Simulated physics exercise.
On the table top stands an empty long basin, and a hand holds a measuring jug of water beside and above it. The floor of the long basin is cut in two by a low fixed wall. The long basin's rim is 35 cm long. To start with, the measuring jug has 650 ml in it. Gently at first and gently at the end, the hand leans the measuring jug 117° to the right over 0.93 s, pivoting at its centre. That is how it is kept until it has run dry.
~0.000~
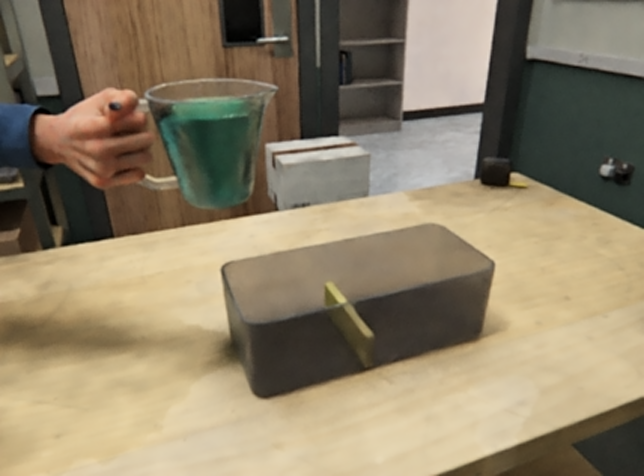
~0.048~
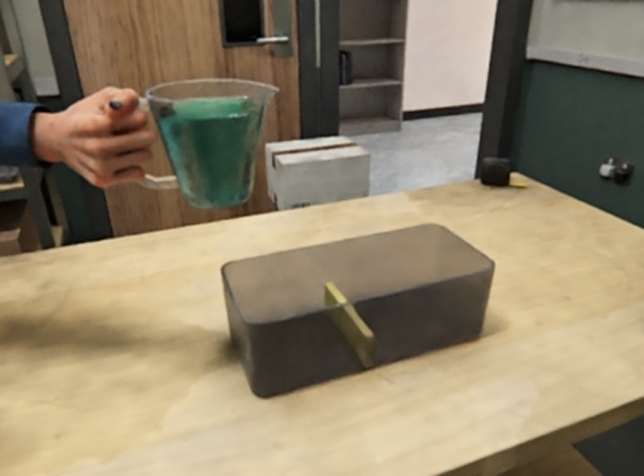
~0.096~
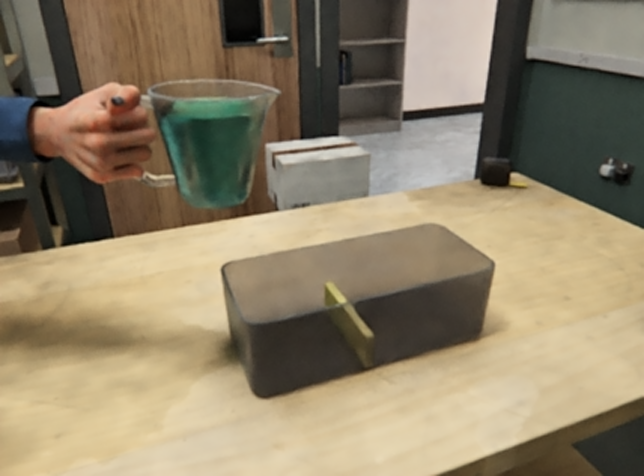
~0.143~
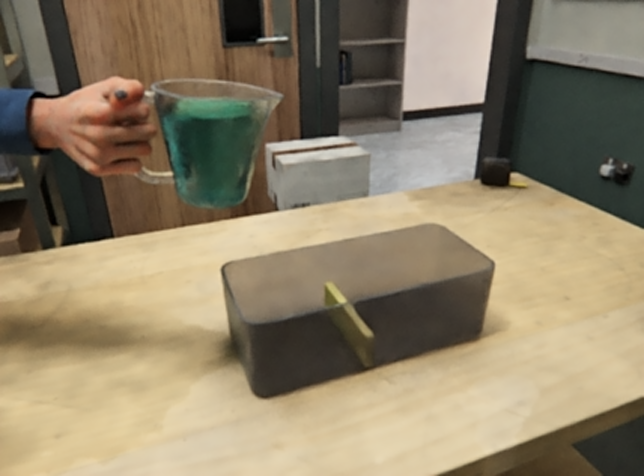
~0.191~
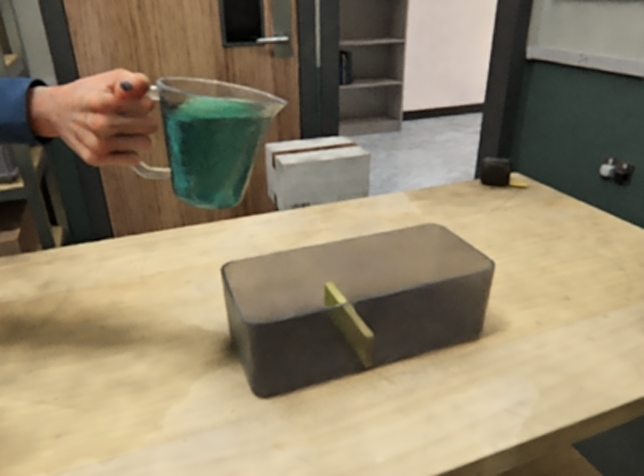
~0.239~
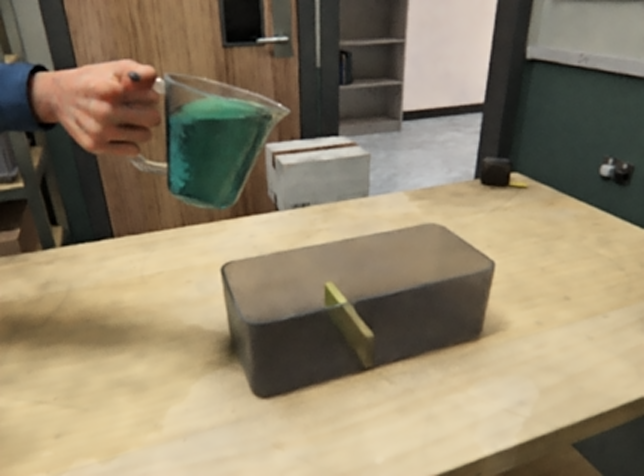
A hand slowly tilts a jug of green water rightward above a table holding a long basin.
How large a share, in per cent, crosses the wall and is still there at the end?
A share of about 26 per cent.
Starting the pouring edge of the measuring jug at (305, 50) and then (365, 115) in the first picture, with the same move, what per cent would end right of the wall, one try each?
I'd say 75 percent on the first go, 95 percent on the next.
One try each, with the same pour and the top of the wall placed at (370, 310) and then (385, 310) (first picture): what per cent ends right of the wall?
Around 5 and 15 percent, in that order.
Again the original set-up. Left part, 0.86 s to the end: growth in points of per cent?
That works out to roughly 10 per cent of the whole.
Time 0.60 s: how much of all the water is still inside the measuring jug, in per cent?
Roughly 56 per cent.
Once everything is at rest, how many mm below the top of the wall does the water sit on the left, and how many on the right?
Left: Roughly 30 mm; right: Roughly 44 mm.
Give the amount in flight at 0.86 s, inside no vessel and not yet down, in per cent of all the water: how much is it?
Roughly 14 per cent.
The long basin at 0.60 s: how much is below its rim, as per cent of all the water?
Near 12 in a hundred.
By 0.60 s the tilt is 84° and 56 per cent is still to pour, 4 is left of the wall and 9 right of it.
By 0.86 s the tilt is 115° and 4 per cent is still to pour, 58 is left of the wall and 23 right of it.
By 1.13 s the tilt is 117° and 0 per cent is still to pour, 68 is left of the wall and 25 right of it.
By 1.43 s the tilt is 117° and 0 per cent is still to pour, 68 is left of the wall and 26 right of it.
At rest 68 per cent lies left of the wall, 26 right of it and 6 outside.
